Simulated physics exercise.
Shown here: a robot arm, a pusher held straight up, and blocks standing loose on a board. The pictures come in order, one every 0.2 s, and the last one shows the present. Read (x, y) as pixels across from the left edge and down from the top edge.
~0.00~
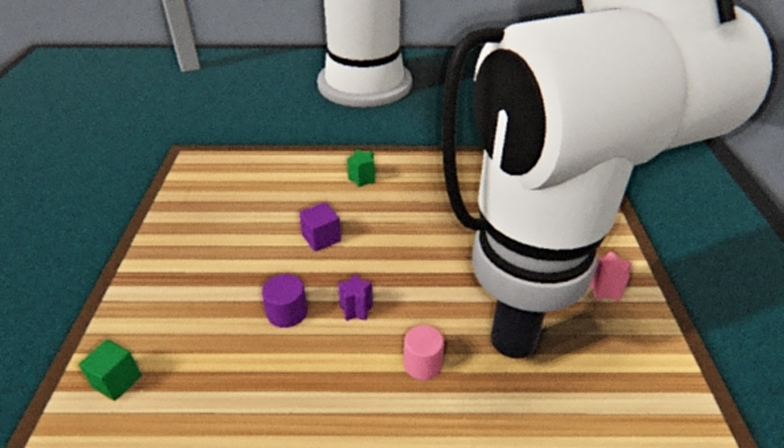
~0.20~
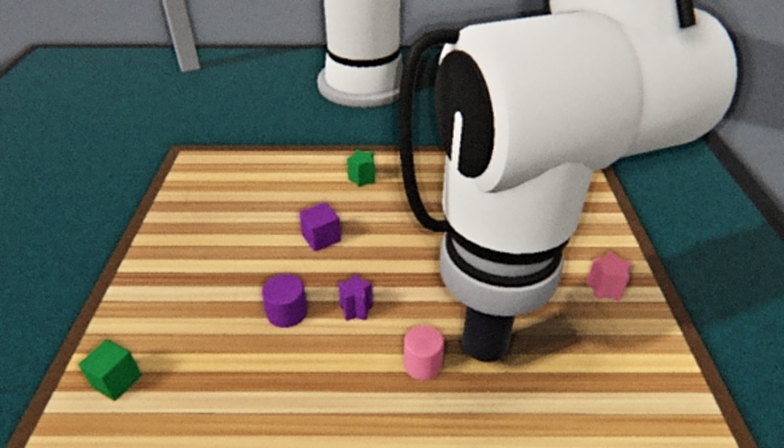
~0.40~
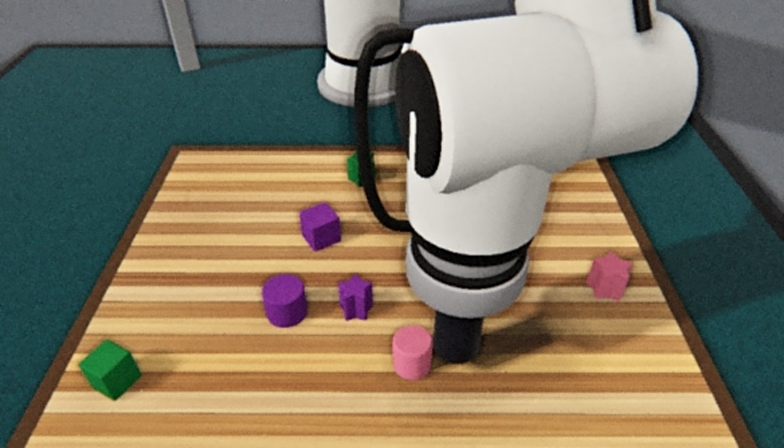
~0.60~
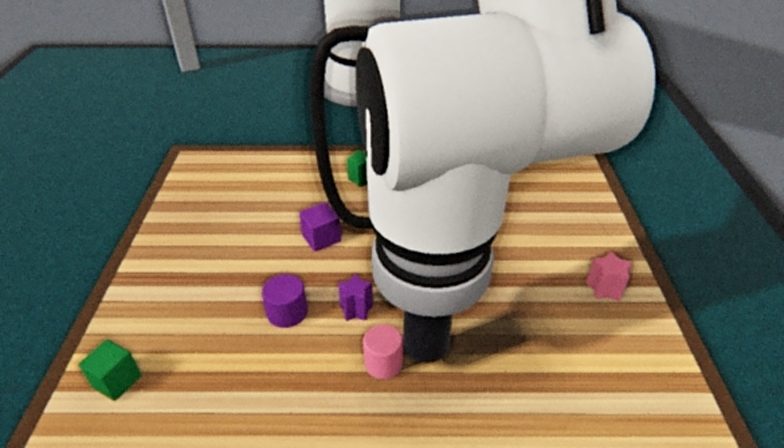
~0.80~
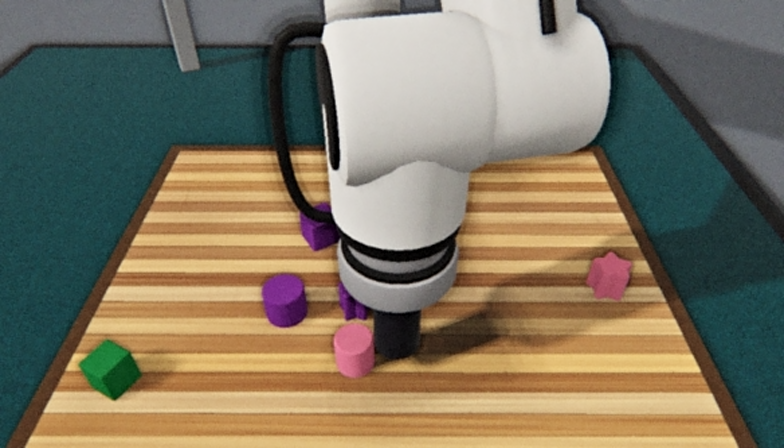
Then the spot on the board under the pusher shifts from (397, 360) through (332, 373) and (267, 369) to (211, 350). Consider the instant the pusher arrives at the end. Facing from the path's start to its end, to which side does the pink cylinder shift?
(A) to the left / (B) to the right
Correct choice: B.
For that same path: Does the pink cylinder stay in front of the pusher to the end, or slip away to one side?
The pusher will still be pushing it.
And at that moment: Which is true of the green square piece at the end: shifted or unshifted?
Same place.
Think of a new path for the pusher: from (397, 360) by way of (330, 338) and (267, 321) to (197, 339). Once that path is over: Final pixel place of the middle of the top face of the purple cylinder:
The spot you're after is about (241, 268) in the image.
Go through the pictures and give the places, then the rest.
In the first picture, pusher's lower end (513, 342); green square piece (104, 357); purple cylinder (283, 288); pink cylinder (424, 339).
In the second picture, pusher (485, 345); blocks still.
In the third picture, pusher (455, 347); pink cylinder (413, 339).
In the fourth picture, pusher (426, 346); pink cylinder (383, 339).
In the fifth picture, pusher (397, 343); green square piece (104, 357); purple cylinder (283, 288); pink cylinder (354, 337).
The first path, step by step. One third of the way, pusher (330, 355); pink cylinder (288, 339).
Two thirds of the way, pusher (263, 352); pink cylinder (231, 325).
At the end, pusher (205, 333); green square piece still; purple cylinder still; pink cylinder (190, 299).
